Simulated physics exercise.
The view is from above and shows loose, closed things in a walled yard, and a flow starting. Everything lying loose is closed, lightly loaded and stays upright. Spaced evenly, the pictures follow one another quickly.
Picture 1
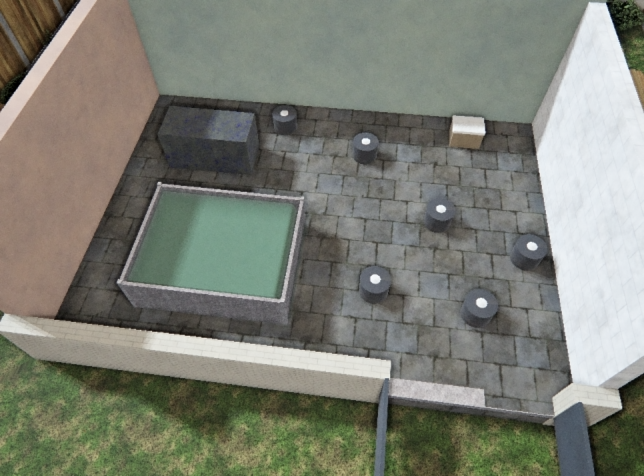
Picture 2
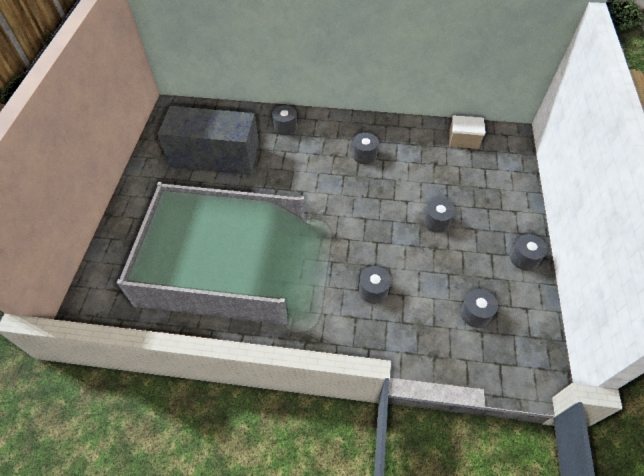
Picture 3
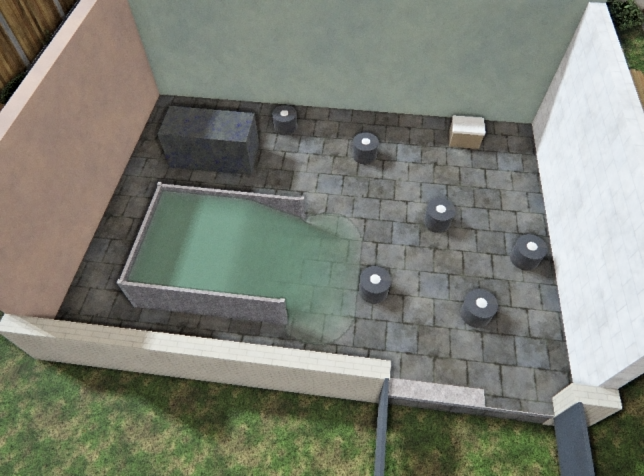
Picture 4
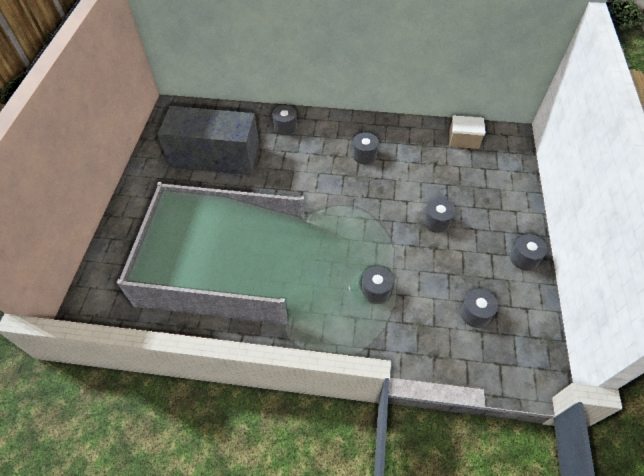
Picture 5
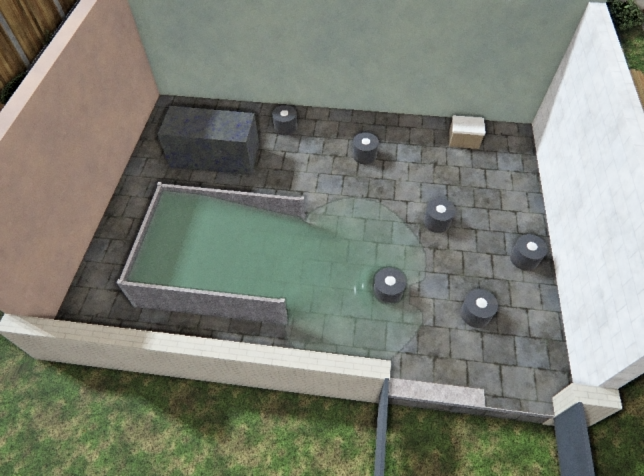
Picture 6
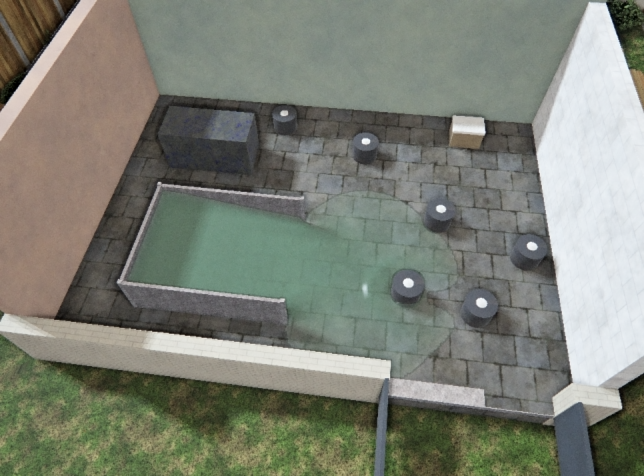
In a walled, paved yard, one side of a raised pool opened and greenish water spread rightward across the paving, nudging the nearest dark tub a little to the right while the others stayed put.
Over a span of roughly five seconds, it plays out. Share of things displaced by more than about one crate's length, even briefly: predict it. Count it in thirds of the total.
At minimum two thirds of the things get pushed well away.
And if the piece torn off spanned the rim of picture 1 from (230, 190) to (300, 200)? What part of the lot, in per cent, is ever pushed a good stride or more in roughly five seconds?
It comes out at roughly 40 per cent.
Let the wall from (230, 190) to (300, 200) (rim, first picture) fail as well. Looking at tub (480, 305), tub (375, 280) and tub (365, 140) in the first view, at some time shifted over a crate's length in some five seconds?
Result per item - short of that distance / short of that distance / displaced that far.
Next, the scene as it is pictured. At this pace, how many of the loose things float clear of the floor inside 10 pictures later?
2 of them.
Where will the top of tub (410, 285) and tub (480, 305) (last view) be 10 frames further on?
About (541, 284) and (552, 324).
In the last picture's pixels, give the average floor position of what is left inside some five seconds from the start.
The remaining things centre around (415, 178).
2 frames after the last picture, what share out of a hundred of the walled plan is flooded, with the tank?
35 per cent or so.
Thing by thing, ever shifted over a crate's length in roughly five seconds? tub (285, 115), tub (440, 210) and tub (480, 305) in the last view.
Object by object as listed: Falls short, travels that far and travels that far.
A moment on, 1 of 7 are well off their spots; 0 afloat.
Next, 3 of 7 are well off their spots; 2 afloat.
Later, 4 of 7 are well off their spots; 5 afloat.
In the end, 4 of 7 are well off their spots, and 5 have been at some point; 2 afloat.
